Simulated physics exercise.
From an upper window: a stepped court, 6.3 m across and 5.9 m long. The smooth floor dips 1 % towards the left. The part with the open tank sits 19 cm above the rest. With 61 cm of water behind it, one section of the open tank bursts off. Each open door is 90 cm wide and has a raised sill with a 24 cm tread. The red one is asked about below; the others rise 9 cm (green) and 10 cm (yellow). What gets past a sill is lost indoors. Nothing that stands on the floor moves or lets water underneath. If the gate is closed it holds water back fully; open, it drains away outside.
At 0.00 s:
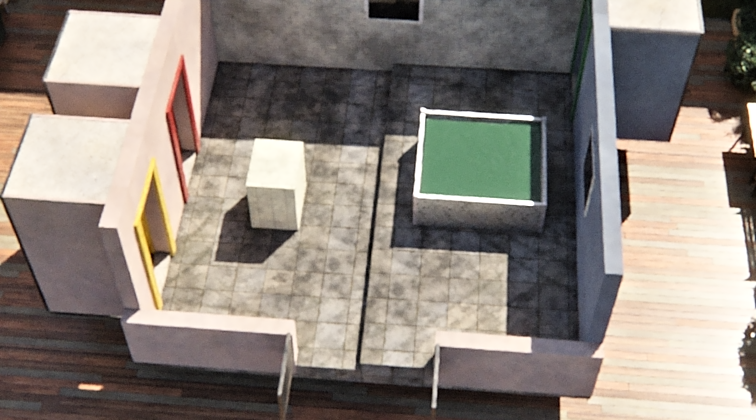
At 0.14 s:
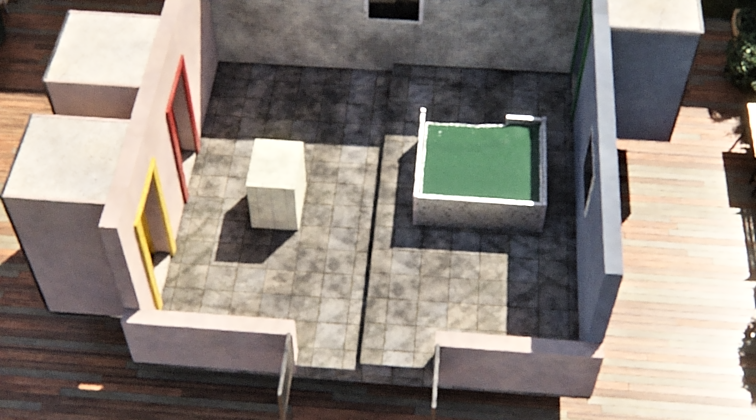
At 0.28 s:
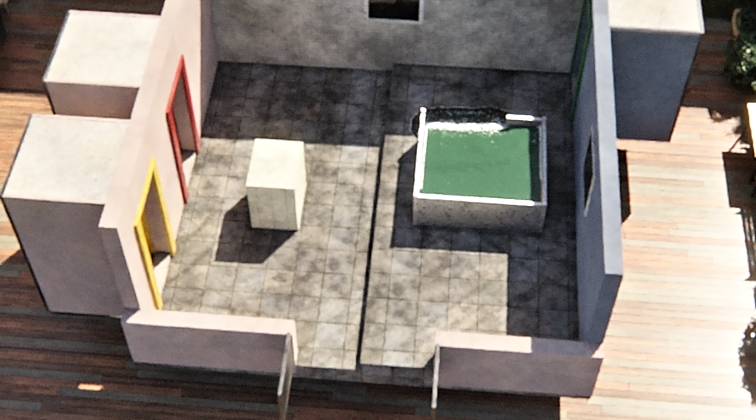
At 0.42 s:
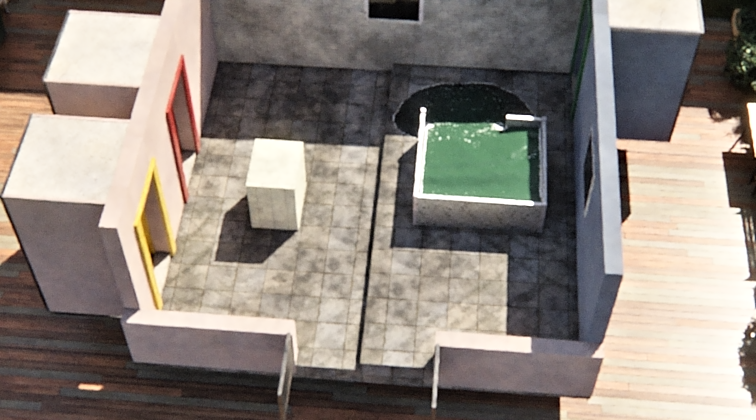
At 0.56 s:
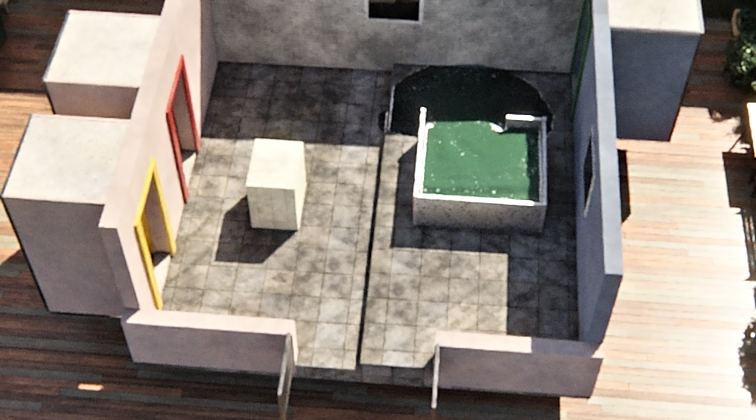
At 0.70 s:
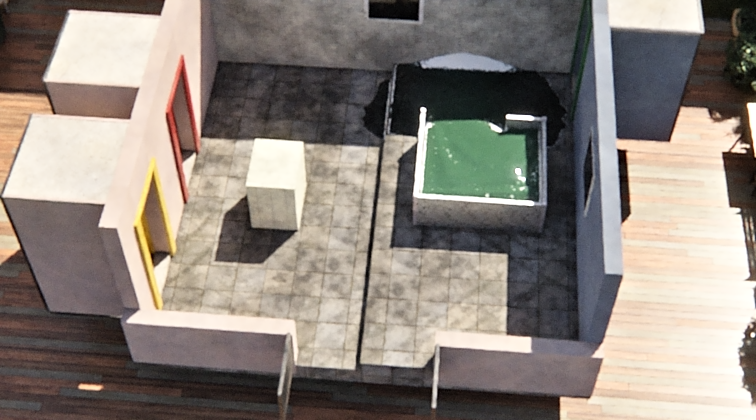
The footage shows an open tank of green water in a walled, tiled court as part of its far side breaks open and water pours out, spreading in a dark pool across the floor behind it towards the back wall.
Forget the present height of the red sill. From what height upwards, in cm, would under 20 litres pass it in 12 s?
Close to 5 cm is just enough.
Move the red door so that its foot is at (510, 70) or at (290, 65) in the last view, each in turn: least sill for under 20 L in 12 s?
About 25 and 6.0 cm.
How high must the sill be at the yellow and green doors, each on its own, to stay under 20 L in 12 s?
Roughly 7.5 cm at yellow and 23 cm at green.
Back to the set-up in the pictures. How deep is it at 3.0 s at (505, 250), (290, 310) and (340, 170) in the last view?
In that order: 0, 0 and 0 cm.
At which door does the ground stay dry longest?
Last comes the yellow one.
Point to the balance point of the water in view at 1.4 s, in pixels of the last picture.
At about (469, 144).
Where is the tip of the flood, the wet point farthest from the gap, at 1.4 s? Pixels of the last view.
Near (318, 72).
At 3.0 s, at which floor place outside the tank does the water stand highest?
Near (228, 67).
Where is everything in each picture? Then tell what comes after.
In the first picture, still water, 61 cm deep, in the open tank at (482, 159); the red door at (183, 134) is dry.
In the second picture, the gap is on the far side, the front 0.3 m out at a hidden place; the back of the open tank holds 61 cm.
In the third picture, the front is at (482, 111), 0.8 m from the gap on the far side; 1.0 m2 of floor is wet, 61 cm left at the back.
In the fourth picture, water pours out on the far side and has run 1.3 m, to (462, 87); about 8 cm deep outside, 60 cm at the back.
In the fifth picture, the front is at (443, 66), 1.8 m from the gap on the far side; 3.7 m2 of floor is wet, 54 cm left at the back.
In the sixth picture, water pours out on the far side and has run 1.9 m, to (532, 71); about 6 cm deep outside, 52 cm at the back; the red door at (183, 134), 4.5 m from the gap, is still 3.3 m from the nearest water.
After 1.4 s water covers 15 % of the floor, deepest (40 cm) near (460, 72); it has not reached the red door.
After 3.0 s water covers 35 % of the floor, deepest (32 cm) near (228, 67); 4 cm at the red door, 0 litres in over its 7 cm sill.
After 12.0 s water covers 85 % of the floor, deepest (10 cm) near (152, 341); 5 cm at the red door, 6 litres in over its 7 cm sill.
At the red door as built, the water arrived by 2.9 s and peaked near 9 cm at 3.8 s.
Run again over the same 12 s with other heights there, 37 litres in over 4 cm, 9 litres over 6.5 cm. The limit of 20 litres is kept from about 5 cm up.
